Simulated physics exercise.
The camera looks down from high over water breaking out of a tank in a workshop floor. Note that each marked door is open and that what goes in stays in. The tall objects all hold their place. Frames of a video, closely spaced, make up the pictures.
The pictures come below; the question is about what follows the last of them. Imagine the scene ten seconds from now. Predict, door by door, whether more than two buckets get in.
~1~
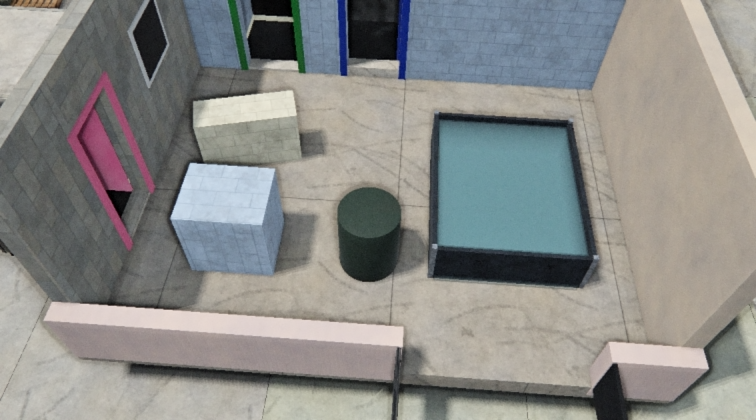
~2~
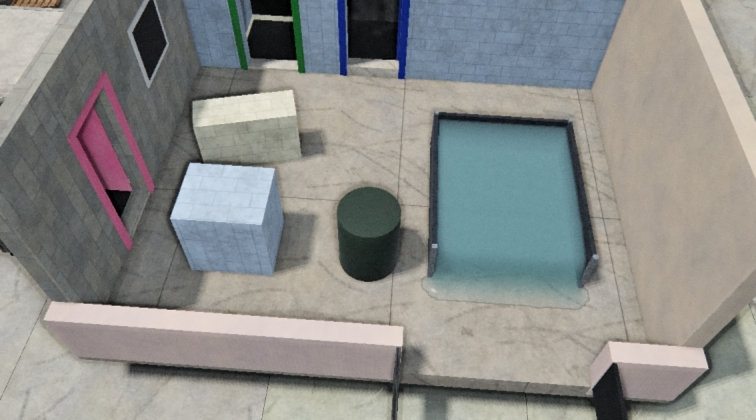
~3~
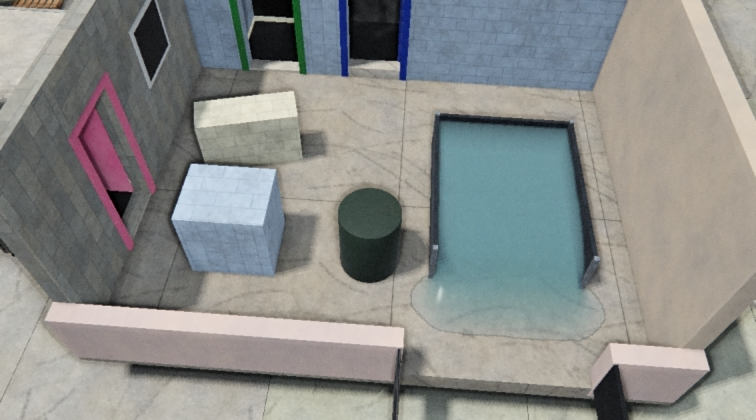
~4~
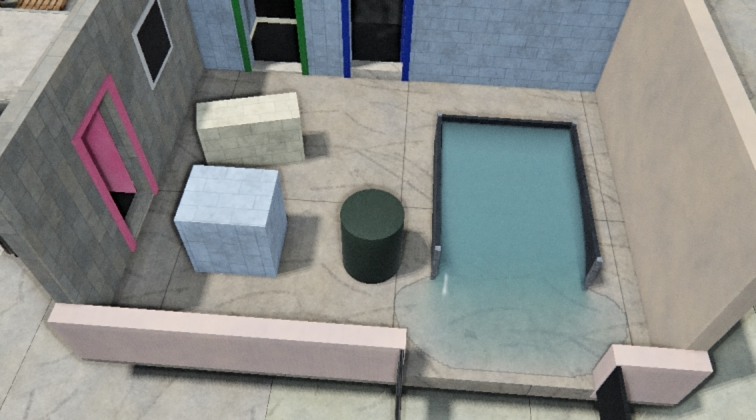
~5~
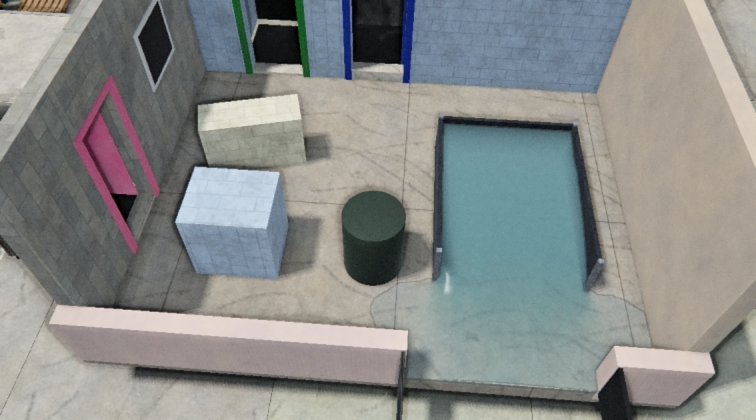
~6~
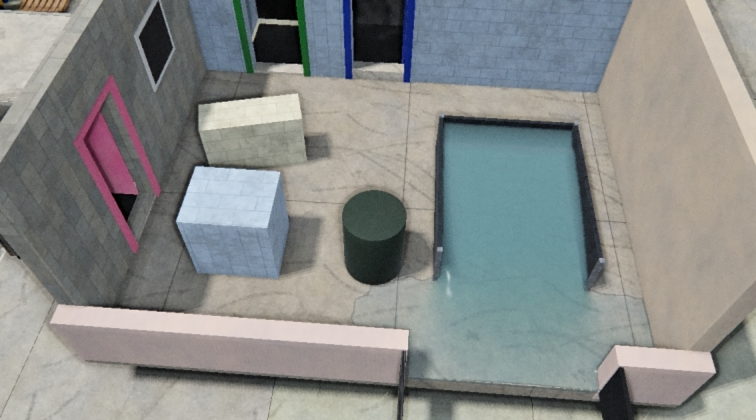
At the end, the blue door will not go over two buckets; the pink door will not go over two buckets; the green door will not go over two buckets.
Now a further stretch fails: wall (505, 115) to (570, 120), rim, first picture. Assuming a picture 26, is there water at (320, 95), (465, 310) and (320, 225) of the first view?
Point by point: Soaked; unwetted; unwetted.
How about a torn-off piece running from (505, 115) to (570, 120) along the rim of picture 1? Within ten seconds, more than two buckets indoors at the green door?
My reading: Green door floods.
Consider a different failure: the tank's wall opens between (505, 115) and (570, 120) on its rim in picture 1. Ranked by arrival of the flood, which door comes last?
That's the pink-painted one.
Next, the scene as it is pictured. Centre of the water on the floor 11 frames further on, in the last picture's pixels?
It is near (509, 256).
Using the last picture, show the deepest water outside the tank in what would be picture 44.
Somewhere near (597, 105), I think.
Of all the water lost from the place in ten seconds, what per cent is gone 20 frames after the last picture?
Around 70 percent.
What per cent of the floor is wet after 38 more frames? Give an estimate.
Near 45 in a hundred.
A moment on, water covers 15 % of the floor; the blue door not reached, the pink door not reached, the green door not reached.
Next, water covers 25 % of the floor; the blue door not reached, the pink door not reached, the green door not reached.
Then, water covers 35 % of the floor; the blue door not reached, the pink door not reached, the green door not reached.
Later, water covers 45 % of the floor; the blue door not reached, the pink door wet at the sill, nothing in, the green door not reached.
In the end, water covers 65 % of the floor; the blue door wet at the sill, nothing in, the pink door wet at the sill, nothing in, the green door not reached.
